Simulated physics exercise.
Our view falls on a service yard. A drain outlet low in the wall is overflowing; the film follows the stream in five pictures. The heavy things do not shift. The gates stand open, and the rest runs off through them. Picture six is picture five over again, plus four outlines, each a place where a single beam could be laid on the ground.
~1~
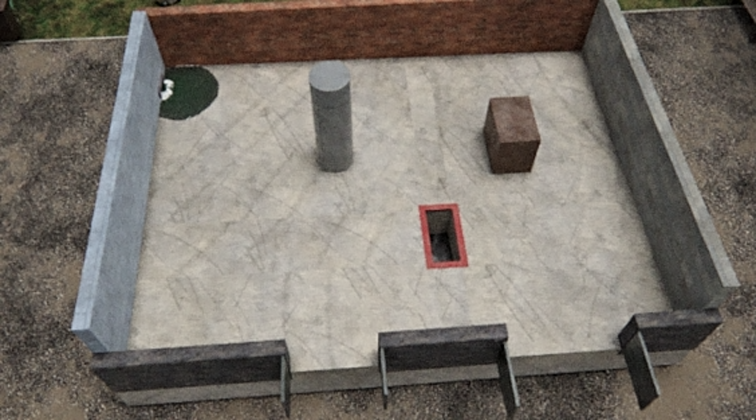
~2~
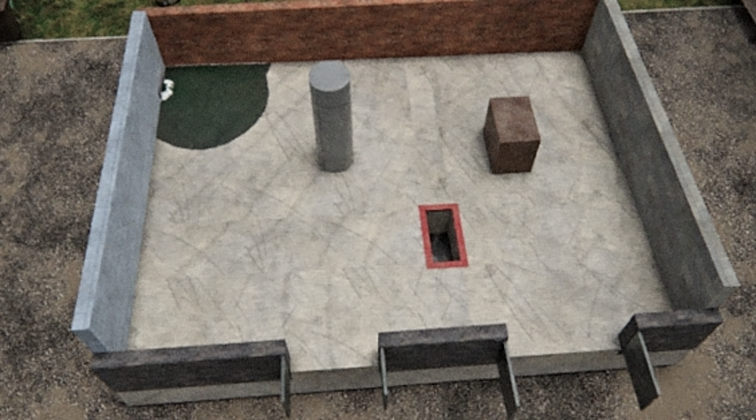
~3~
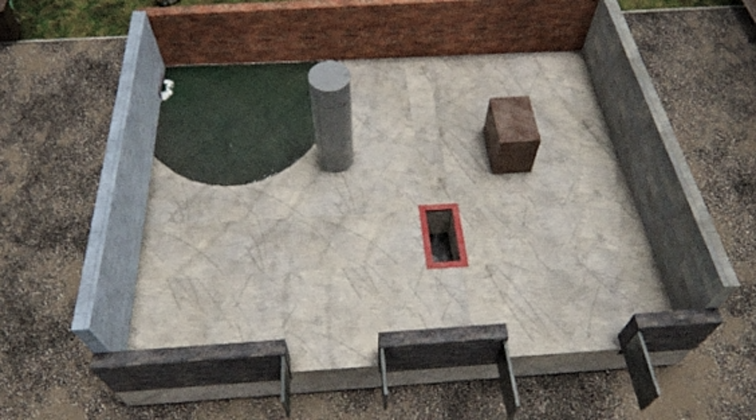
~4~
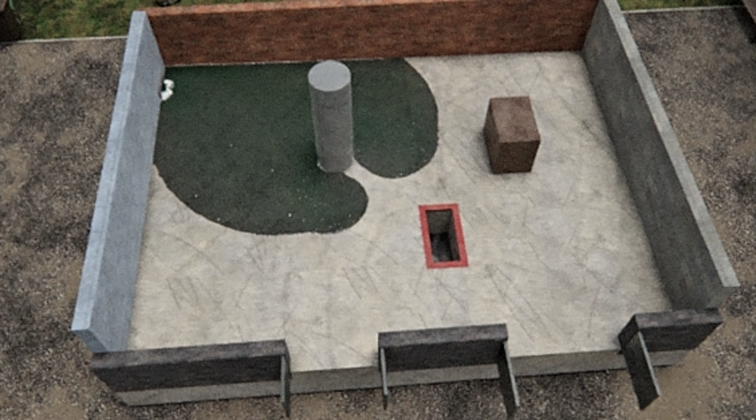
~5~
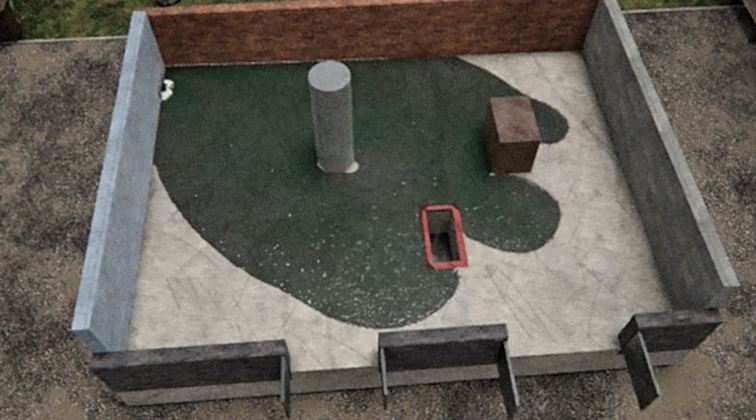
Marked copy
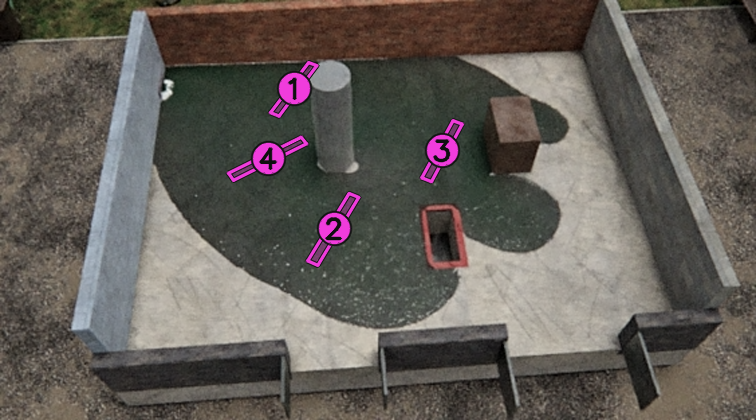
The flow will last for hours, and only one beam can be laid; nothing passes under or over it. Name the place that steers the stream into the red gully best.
It is 3.
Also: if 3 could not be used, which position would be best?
Here it is position 1.
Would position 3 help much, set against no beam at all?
Yes, it helps clearly.
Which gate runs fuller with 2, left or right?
More leaves on the right.
On the marked copy, 1 from (274, 114) to (312, 64); 2 from (312, 263) to (353, 195); 3 from (426, 179) to (457, 122); 4 from (231, 176) to (303, 140).
With 1, about 18 % of the stream goes into the red gully, about 73 % out by the gates.
With 2, about 10 % of the stream goes into the red gully, about 87 % out by the gates.
With 3, about 27 % of the stream goes into the red gully, about 67 % out by the gates.
With 4, about 10 % of the stream goes into the red gully, about 86 % out by the gates.
